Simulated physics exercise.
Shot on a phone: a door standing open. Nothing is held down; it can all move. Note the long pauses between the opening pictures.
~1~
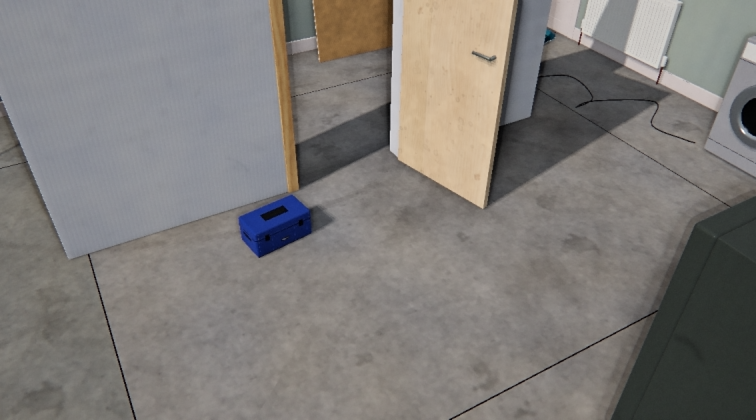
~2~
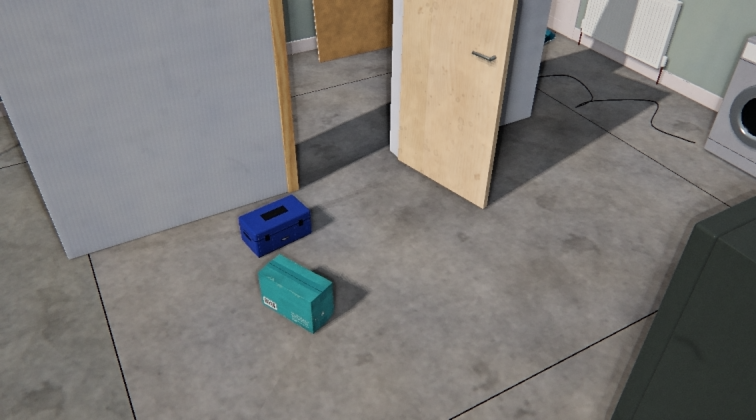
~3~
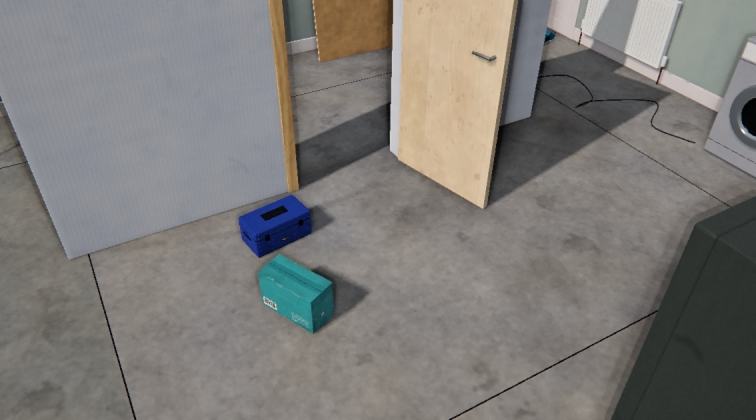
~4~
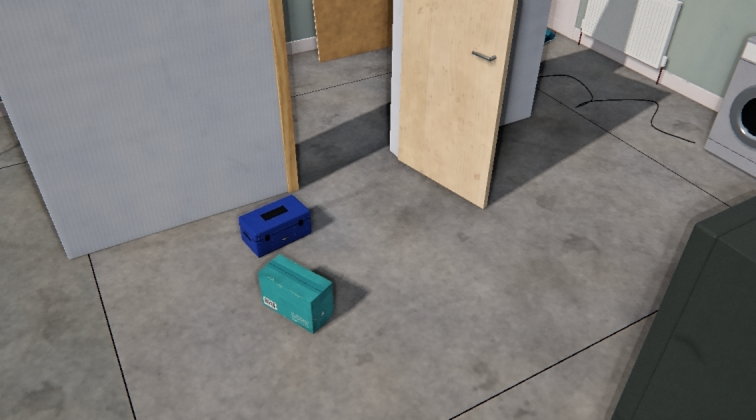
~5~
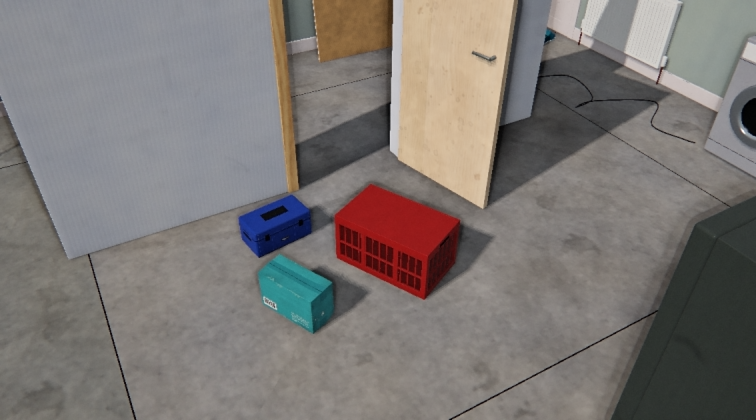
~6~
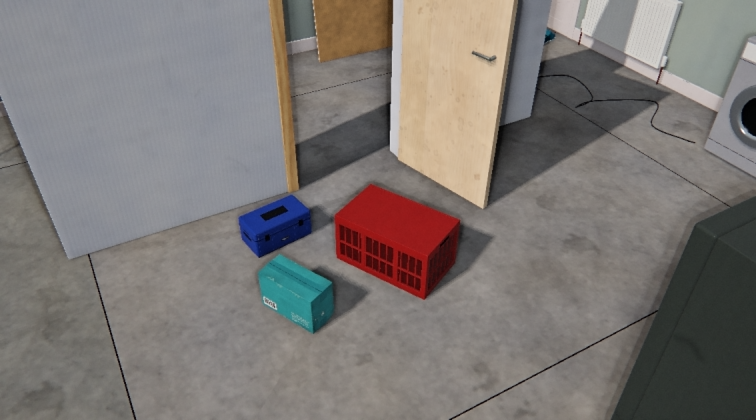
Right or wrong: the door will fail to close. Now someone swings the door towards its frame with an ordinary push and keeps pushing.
Wrong, it closes.
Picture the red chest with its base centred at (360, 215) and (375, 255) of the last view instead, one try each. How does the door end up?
The first time the door is obstructed, the second time it finishes its swing.
Then, 0.80 s after the last picture, door 72° open.
Then, 1.30 s after the last picture, door 33° open.
At rest, door 0° open; all 3 in place. Seen from the same camera at the end, red chest near (395, 240).
